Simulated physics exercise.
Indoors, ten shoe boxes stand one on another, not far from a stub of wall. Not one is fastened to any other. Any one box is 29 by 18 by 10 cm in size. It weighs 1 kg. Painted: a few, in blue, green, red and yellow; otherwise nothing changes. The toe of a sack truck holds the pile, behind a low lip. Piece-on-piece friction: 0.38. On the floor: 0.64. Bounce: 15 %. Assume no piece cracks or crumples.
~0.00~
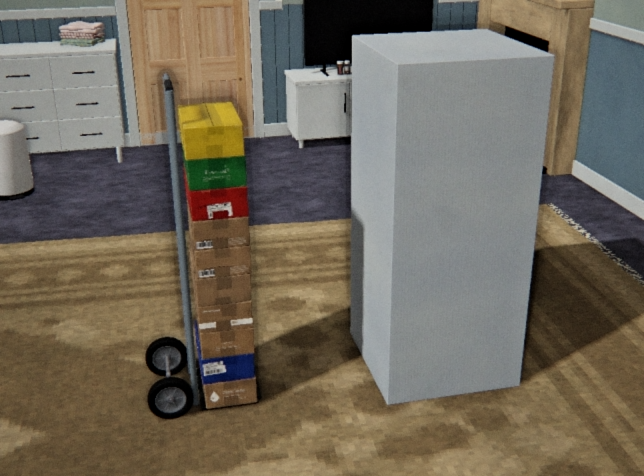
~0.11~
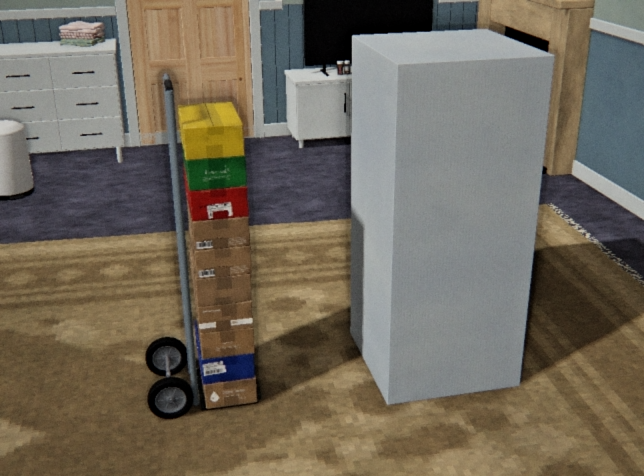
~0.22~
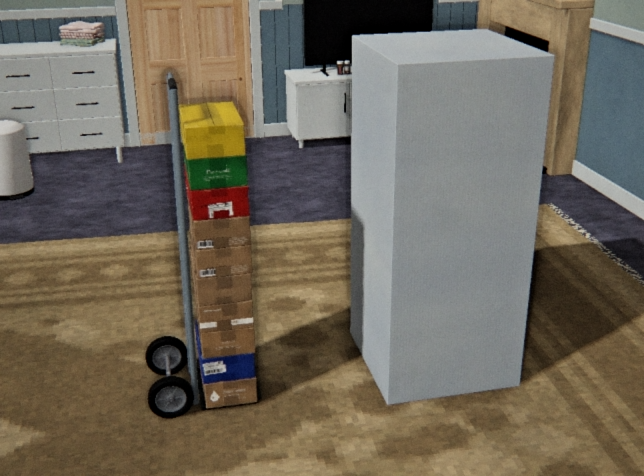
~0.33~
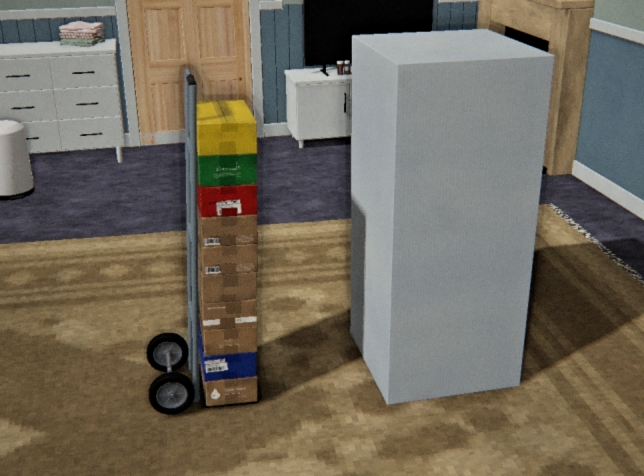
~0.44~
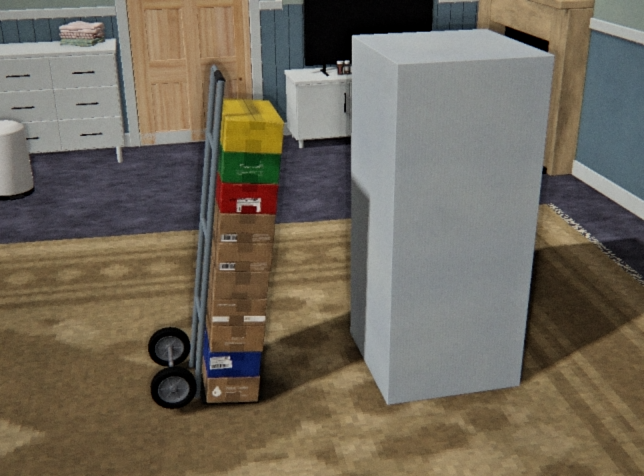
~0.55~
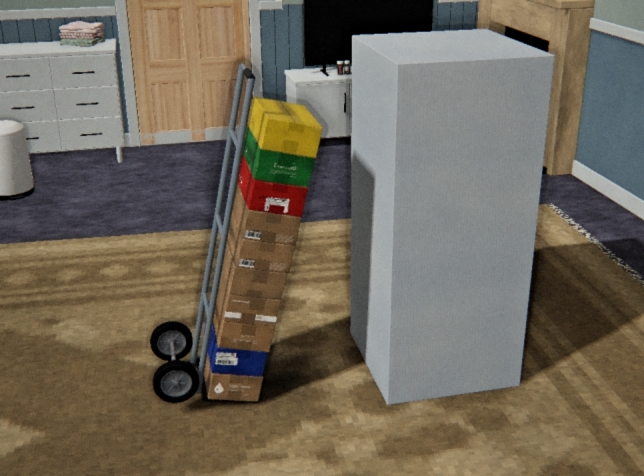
A hand truck holding a tall stack of boxes, yellow on top, stood upright at first, then tilted forward to the right, and the boxes leaned with it toward a pale gray block.
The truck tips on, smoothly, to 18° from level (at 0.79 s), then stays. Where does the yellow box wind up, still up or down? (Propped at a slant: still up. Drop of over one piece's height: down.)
Looks like it holds on.
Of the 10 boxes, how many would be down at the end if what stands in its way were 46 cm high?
Result - 5.
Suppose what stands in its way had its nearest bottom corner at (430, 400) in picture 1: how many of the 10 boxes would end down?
I reckon the answer is 5.
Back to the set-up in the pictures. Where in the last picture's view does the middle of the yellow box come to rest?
In the final view it ends up around pixel (343, 131).
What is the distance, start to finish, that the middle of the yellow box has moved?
Straight-line shift: Approx. 44 cm.
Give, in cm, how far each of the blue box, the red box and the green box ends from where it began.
The blue one ends around 10 cm from its start, the red one around 45 cm and the green one around 45 cm.
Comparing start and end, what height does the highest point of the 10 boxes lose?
I'd say it's about 0 cm lower than before.
After 0.61 s, none of the 10 boxes down, 10 disturbed; yellow box leaning 18°; green box leaning 18°.
After 0.68 s, none of the 10 boxes down, 10 disturbed; yellow box leaning 23°, 40 mm lower; green box leaning 23°, 32 mm lower.
After 0.80 s, none of the 10 boxes down, 10 disturbed; yellow box leaning 30°, 34 mm lower; blue box leaning 31°.
At rest (1.8 s), none of the 10 boxes down, 10 disturbed; yellow box leaning 32°, 37 mm lower; blue box leaning 33°; red box leaning 33°, 7 cm lower. As the last picture would show them, middles, yellow box near (343, 131), blue box near (256, 340).
